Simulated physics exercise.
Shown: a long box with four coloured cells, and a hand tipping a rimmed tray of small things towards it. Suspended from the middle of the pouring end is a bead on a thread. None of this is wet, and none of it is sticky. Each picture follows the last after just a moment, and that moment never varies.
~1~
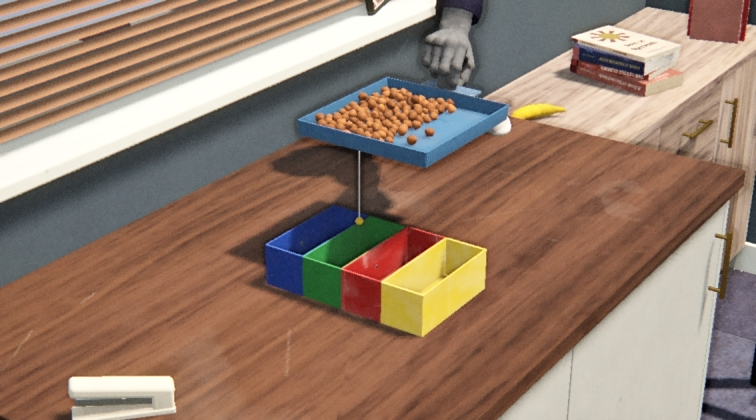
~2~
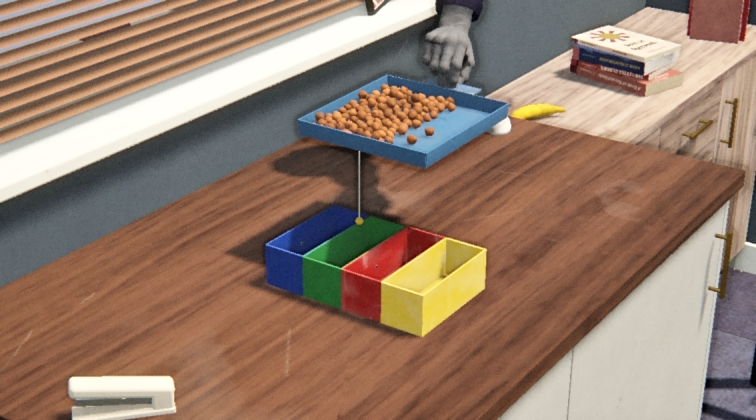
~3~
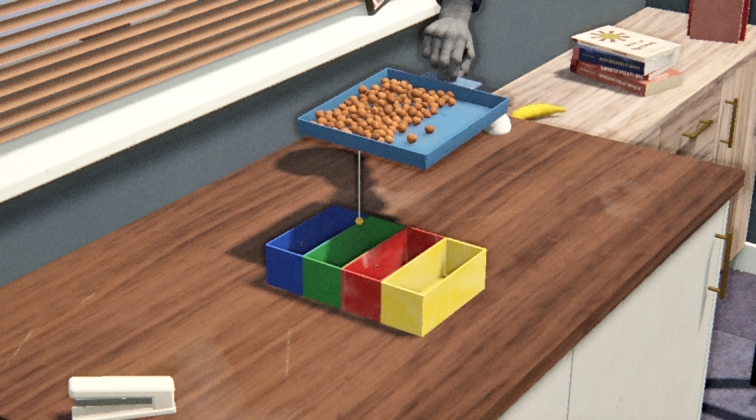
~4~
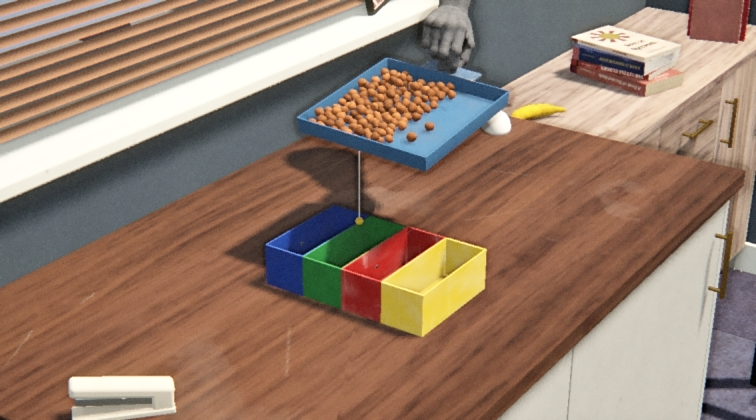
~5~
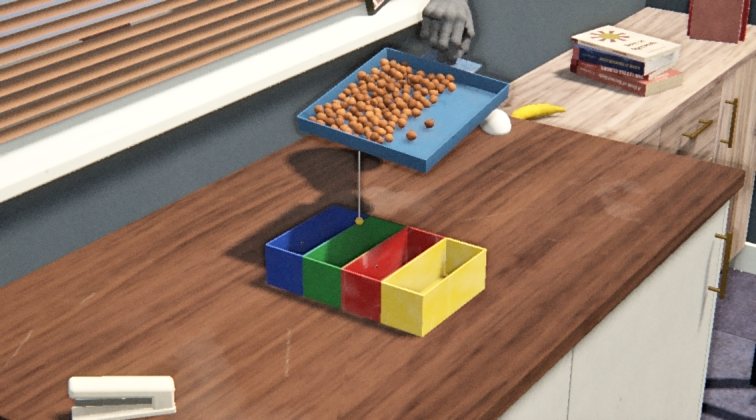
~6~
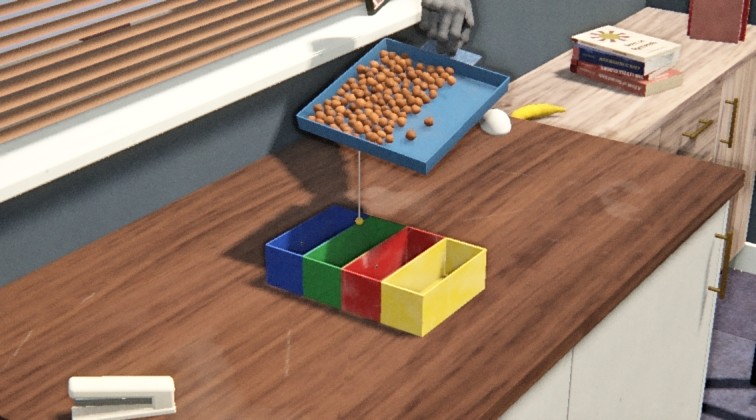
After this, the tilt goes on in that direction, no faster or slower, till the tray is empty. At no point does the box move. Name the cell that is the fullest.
Red.
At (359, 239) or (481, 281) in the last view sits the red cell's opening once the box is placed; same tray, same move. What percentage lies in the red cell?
It comes to roughly 30 per cent in one try and roughly 0 per cent in the next.
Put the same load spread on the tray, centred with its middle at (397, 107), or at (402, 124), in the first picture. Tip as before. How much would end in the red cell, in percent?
First case around 50 %, second case around 50 %.
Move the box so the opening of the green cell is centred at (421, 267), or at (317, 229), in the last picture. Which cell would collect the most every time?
Try 1: Blue. Try 2: Yellow.
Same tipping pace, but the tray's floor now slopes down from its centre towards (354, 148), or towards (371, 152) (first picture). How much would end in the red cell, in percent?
Case one 10 %; case two 20 %.
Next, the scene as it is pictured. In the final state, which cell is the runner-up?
It's the green cell.
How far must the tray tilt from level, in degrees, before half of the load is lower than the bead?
About 115 degrees.
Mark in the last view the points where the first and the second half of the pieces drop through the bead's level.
Near (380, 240) and later near (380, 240).
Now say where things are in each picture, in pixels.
Corners of the pouring end at (300, 120) and (426, 152), level; middle of the load at (379, 116), hazelnuts; bead on its thread at (359, 221); blue cell at (285, 266); green cell at (322, 279); red cell at (362, 292); yellow cell at (402, 305), in the first picture.
Corners of the pouring end at (300, 119) and (426, 152), level; middle of the load at (379, 115), in the second picture.
Corners of the pouring end at (300, 118) and (426, 154), tipped barely, lowest at the right corner; middle of the load at (379, 112), in the third picture.
Corners of the pouring end at (299, 117) and (425, 156), tipped a little, lowest at the right corner; middle of the load at (379, 107), in the fourth picture.
Corners of the pouring end at (299, 116) and (425, 159), tipped a little, lowest at the right corner; middle of the load at (379, 102), in the fifth picture.
Corners of the pouring end at (298, 115) and (425, 161), tipped clearly, lowest at the right corner; middle of the load at (378, 98); blue cell at (285, 266); green cell at (322, 279); red cell at (362, 292); yellow cell at (402, 305), in the sixth picture.
Soon, tray tipped steeply; nearly all on the tray; a stray few falling or outside the box.
A while on, tray tipped right over; nearly all on the tray; a stray few in the yellow cell; a stray few in the red cell; a stray few in the green cell; a stray few falling or outside the box.
Towards the end, tray tipped past a quarter turn; about half in the red cell; about a quarter in the green cell; a small part in the yellow cell; a stray few in the blue cell; a small part falling or outside the box.
Finally, tray tipped past a quarter turn; about half in the red cell; about a quarter in the green cell; a small part in the yellow cell; a stray few in the blue cell; a small part outside the box.
